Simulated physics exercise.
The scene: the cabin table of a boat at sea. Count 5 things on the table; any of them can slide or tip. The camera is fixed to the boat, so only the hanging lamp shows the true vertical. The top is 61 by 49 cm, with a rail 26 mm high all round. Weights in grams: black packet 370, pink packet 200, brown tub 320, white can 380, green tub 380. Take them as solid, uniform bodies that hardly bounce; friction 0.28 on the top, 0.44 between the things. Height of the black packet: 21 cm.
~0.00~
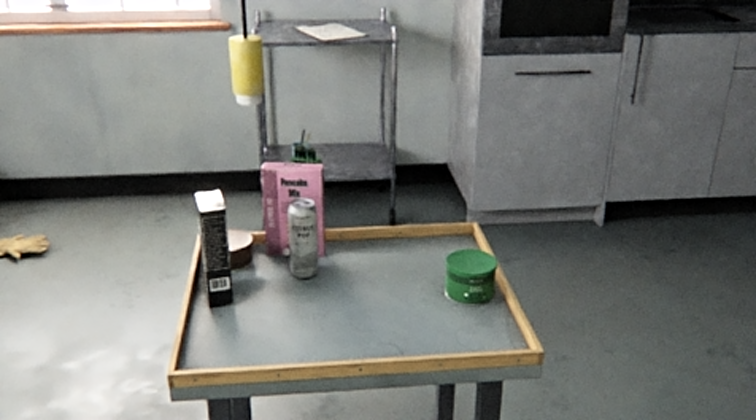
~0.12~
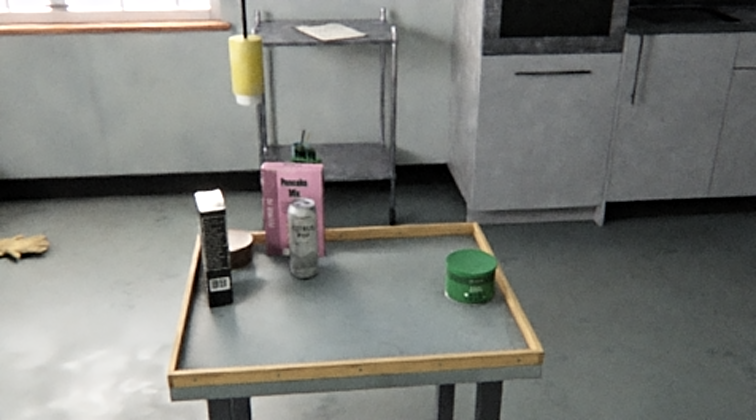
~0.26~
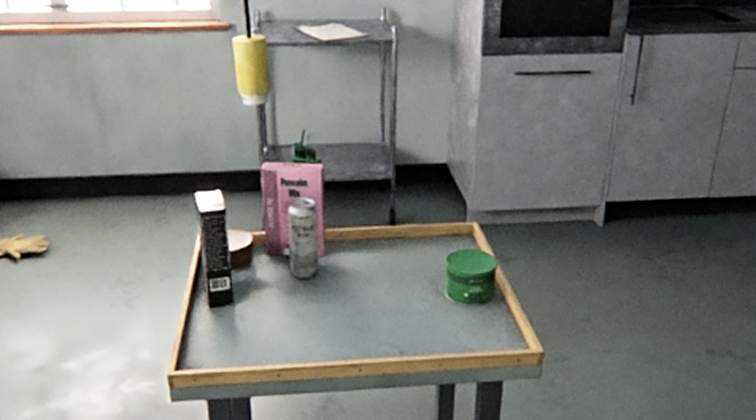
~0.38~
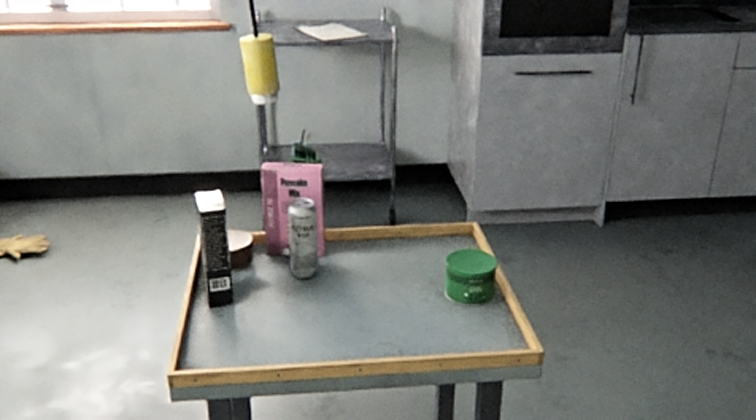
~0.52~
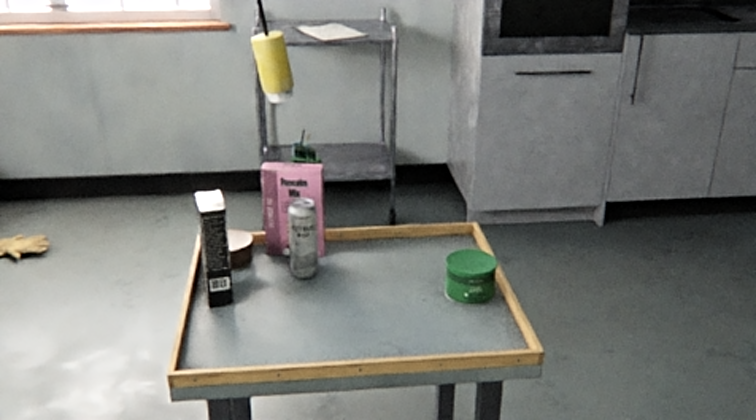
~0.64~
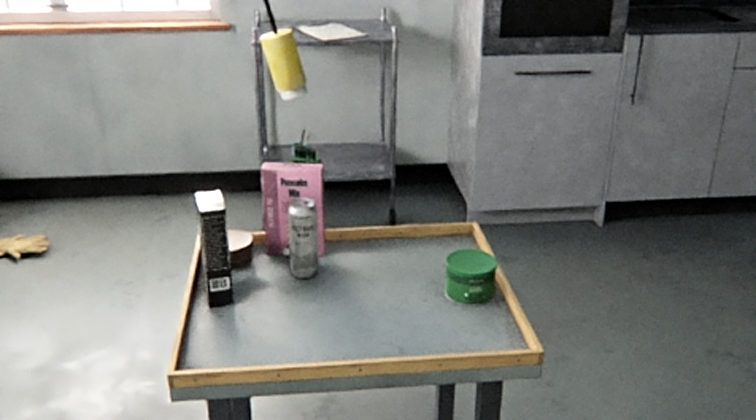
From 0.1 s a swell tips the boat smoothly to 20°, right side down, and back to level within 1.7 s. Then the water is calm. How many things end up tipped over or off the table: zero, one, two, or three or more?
Lost: Exactly two.
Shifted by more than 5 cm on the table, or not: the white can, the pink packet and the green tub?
The white can gets shifted; the pink packet ends elsewhere; the green tub stays put.
After 1.14 s, floor tilted 18°, right side down; black packet 69° off its base near (275, 260); pink packet moved 5 cm near (320, 209); white can 21° off its base.
After 1.34 s, floor tilted 11°, right side down; black packet on its side near (286, 275); pink packet moved 11 cm near (344, 208); white can on its side.
In the end (3.2 s), toppled on the table, black packet and white can; not toppled but over 5 cm from the start, pink packet and brown tub; the last one under 5 cm from the start. In the last view, black packet near (286, 275), pink packet near (355, 208).
